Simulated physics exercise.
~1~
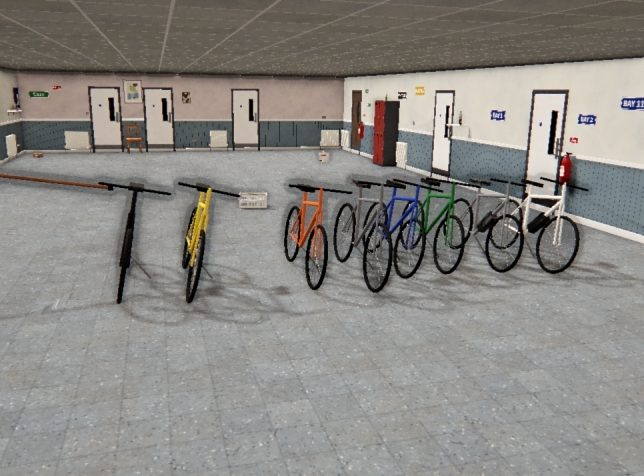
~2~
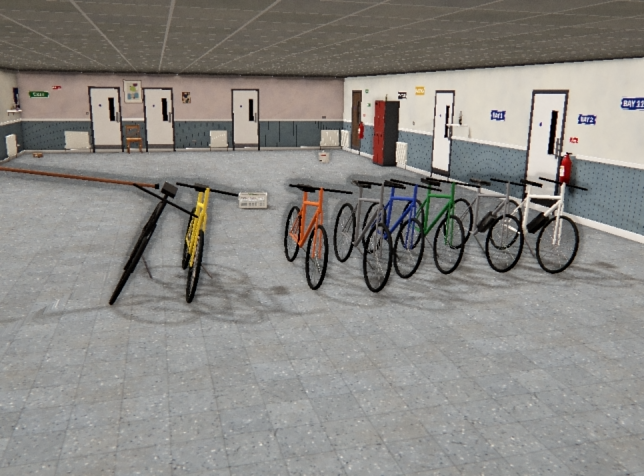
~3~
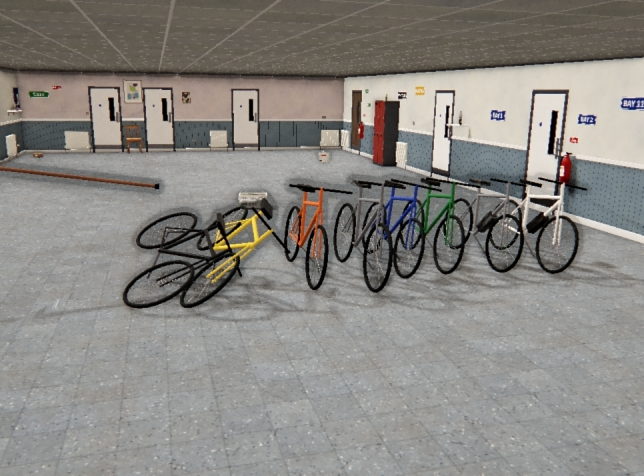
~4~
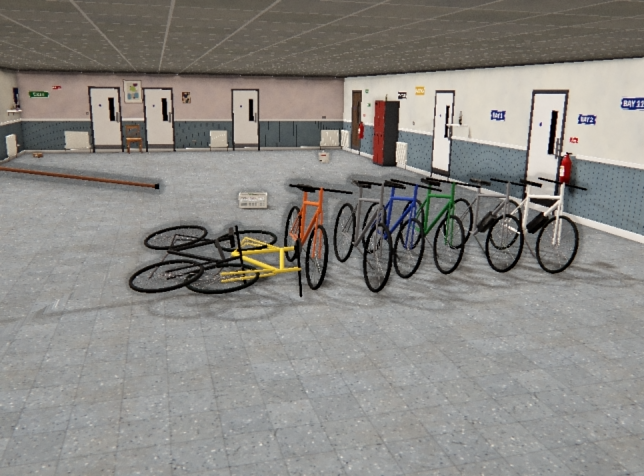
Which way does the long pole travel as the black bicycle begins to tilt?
The pole travels a short distance to the right, towards the row of bicycles.
